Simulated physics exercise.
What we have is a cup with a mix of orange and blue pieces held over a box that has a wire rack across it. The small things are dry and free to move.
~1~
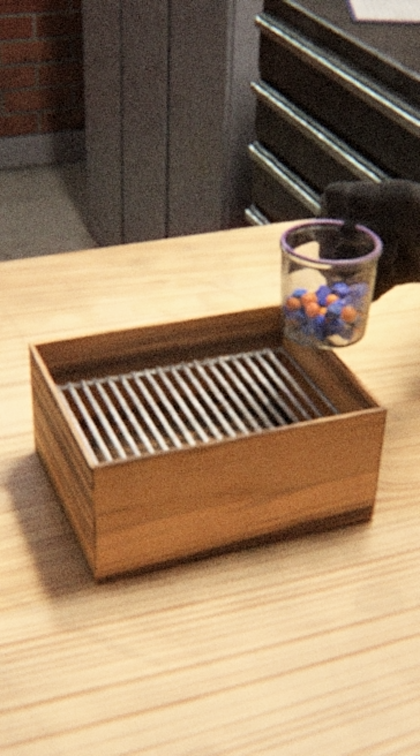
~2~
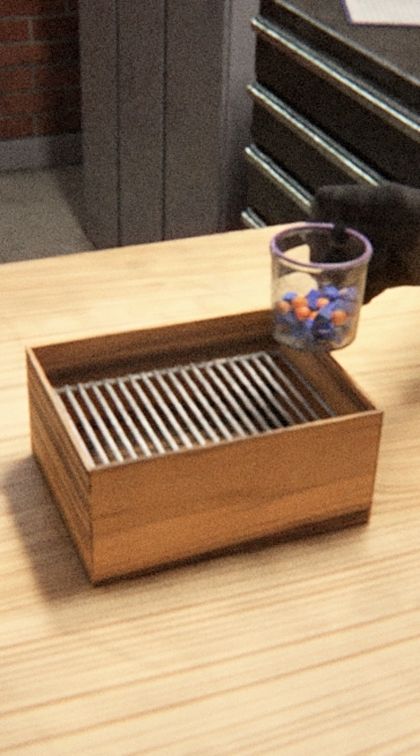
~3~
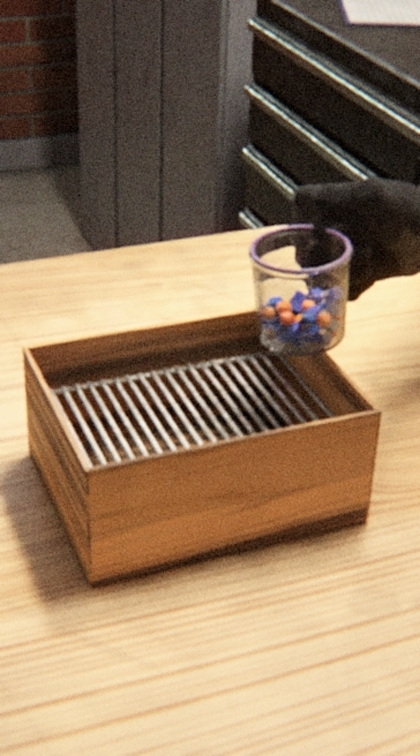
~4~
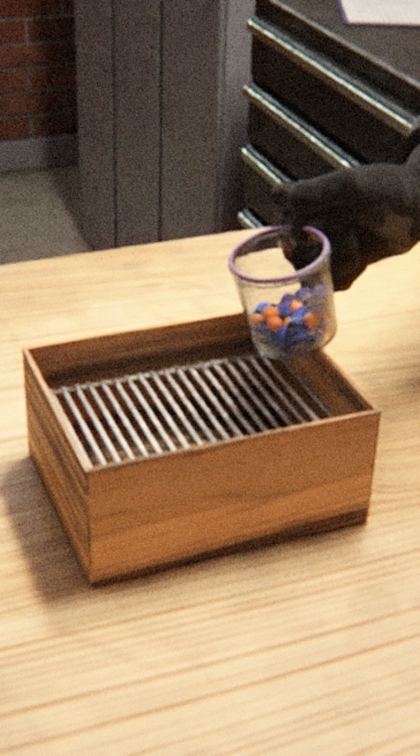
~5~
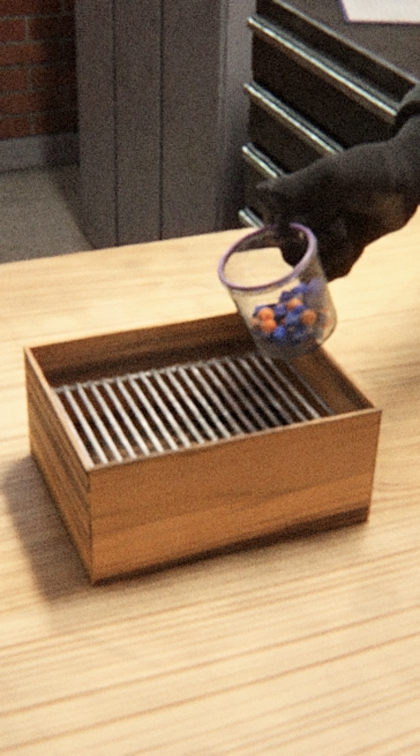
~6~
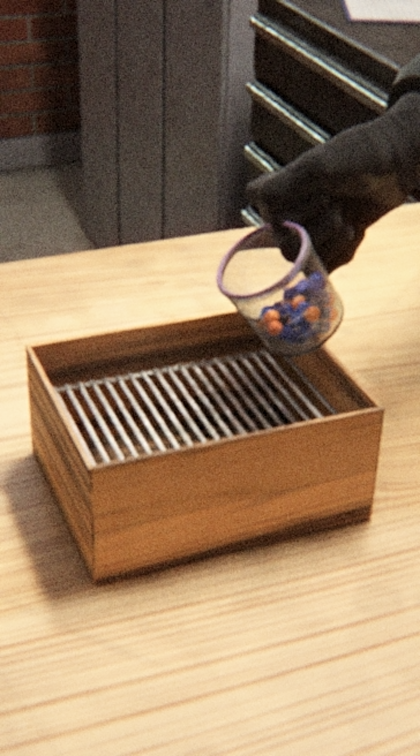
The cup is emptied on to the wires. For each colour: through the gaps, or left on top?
Here the orange bits rest on the wires, and the blue bits rest on the wires.
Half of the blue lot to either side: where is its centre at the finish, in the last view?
Around (214, 418).
Then, 0.45 s on from there, orange ones, the whole lot in the cup; blue ones, the whole lot in the cup.
Then, 0.92 s on from there, orange ones, the whole lot in the cup; blue ones, the whole lot in the cup.
Then, 1.49 s on from there, orange ones, the whole lot on or over the wires; blue ones, the whole lot on or over the wires.
In the end, orange ones, the whole lot on the wires, none at all under the rack; blue ones, the whole lot on the wires, none at all under the rack.
